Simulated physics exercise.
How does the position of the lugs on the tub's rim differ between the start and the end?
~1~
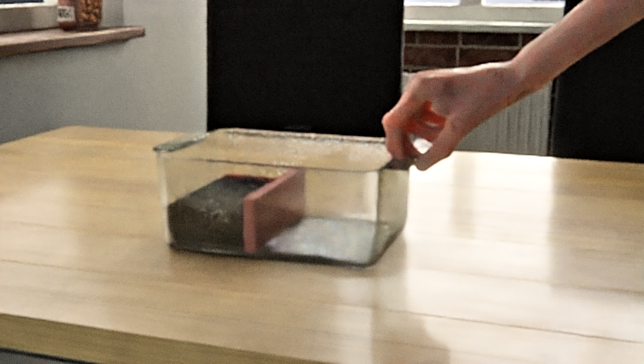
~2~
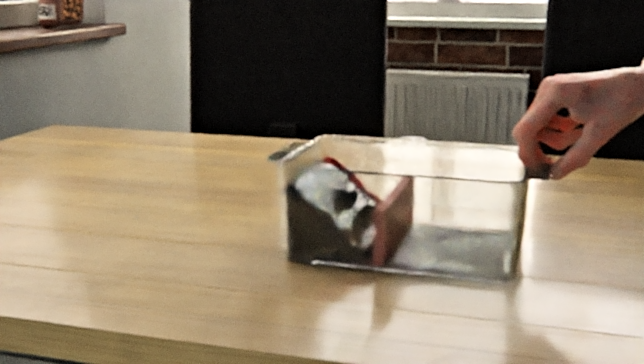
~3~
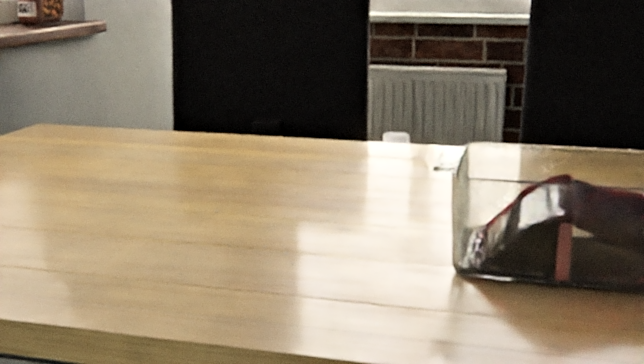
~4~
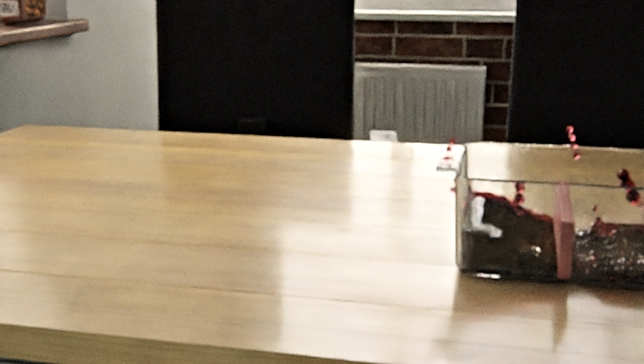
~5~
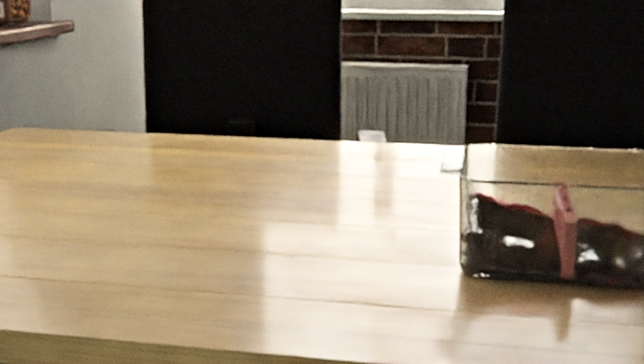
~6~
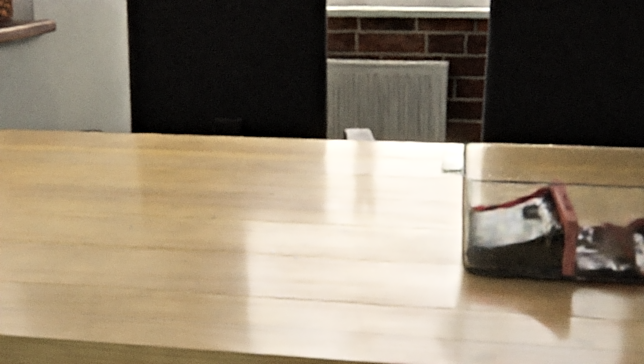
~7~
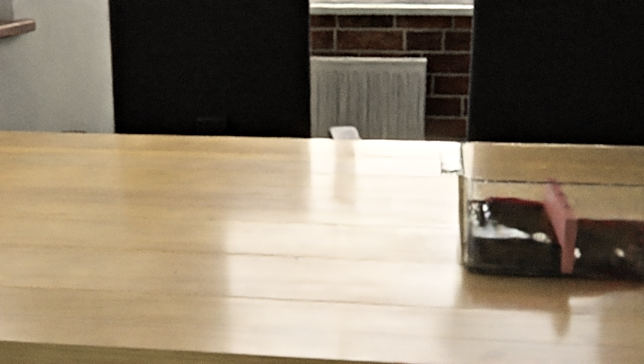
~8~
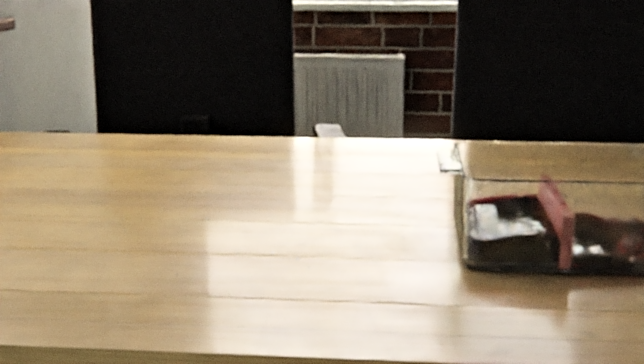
At the start the lugs are around the middle of the view, at either end of the tub. By the end they have shifted to the right along with the tub, and only the left one is still in sight.
